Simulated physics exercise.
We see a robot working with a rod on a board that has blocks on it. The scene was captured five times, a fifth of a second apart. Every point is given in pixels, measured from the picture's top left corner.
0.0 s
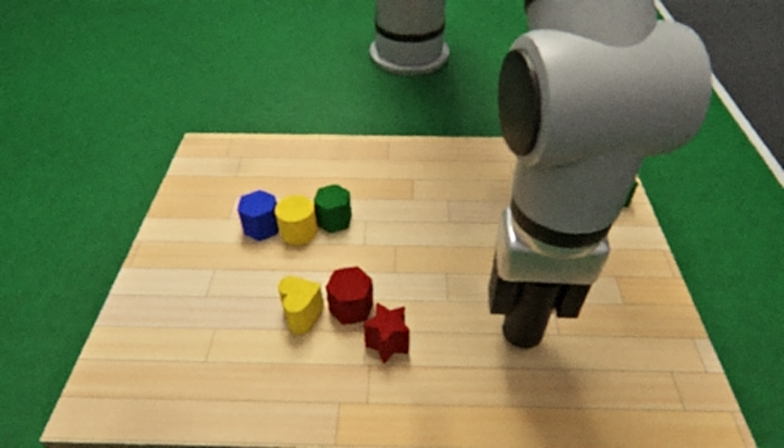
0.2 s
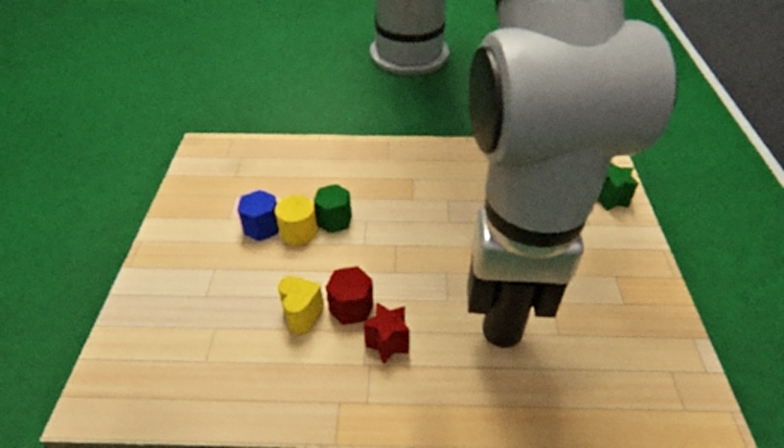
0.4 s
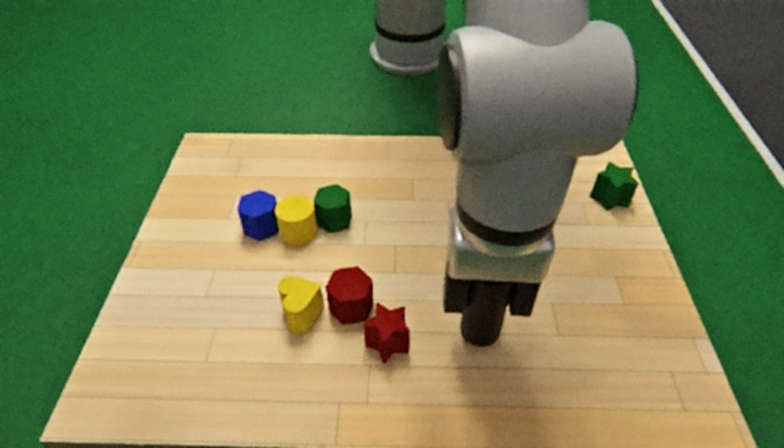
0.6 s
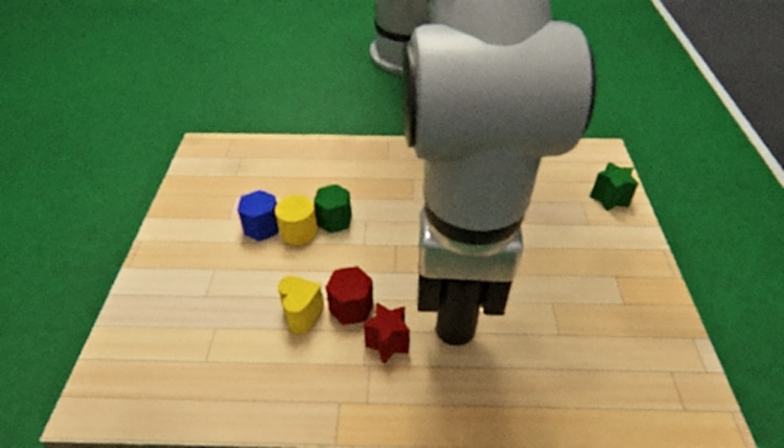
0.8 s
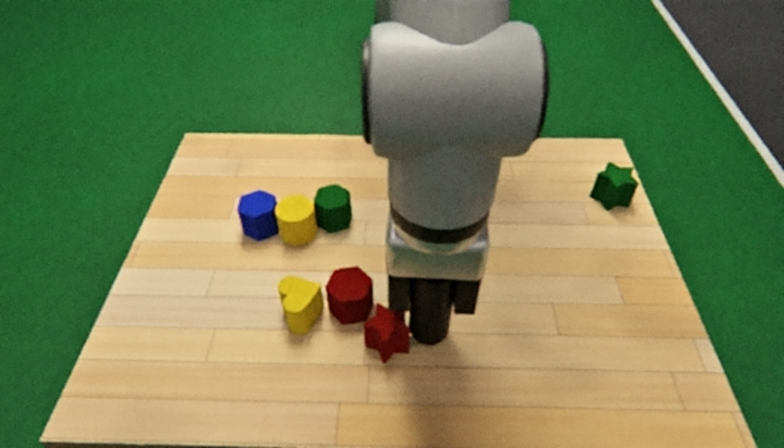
A robot arm holding a dark rod slides leftward across a wooden board toward a red star beside other coloured blocks.
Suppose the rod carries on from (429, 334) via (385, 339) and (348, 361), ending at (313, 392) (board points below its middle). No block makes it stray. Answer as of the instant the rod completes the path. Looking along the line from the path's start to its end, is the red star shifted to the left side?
No, it doesn't check out.
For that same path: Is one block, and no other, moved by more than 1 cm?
It seems so.
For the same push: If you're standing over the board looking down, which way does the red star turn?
Clockwise.
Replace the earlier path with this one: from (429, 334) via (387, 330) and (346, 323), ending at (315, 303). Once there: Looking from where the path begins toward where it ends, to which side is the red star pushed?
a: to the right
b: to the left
My answer is option b.
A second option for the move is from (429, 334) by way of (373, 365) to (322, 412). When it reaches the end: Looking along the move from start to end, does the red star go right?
Yes, I think so.
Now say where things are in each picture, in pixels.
The first frame shows lower end of the rod (523, 331), tops of blocks, red hexagonal block (349, 283), red star (388, 320).
The second frame shows rod (502, 331), blocks as before.
The third frame shows rod (480, 330), blocks as before.
The fourth frame shows rod (456, 329), blocks as before.
The fifth frame shows rod (429, 328), red hexagonal block (349, 283), red star (388, 320).
On the path given first. One third of the way, rod (384, 334); red star (347, 326).
Two thirds of the way, rod (346, 356); red star (305, 342).
At the end, rod (312, 386); red hexagonal block not moved; red star (280, 348), turned 45° clockwise.
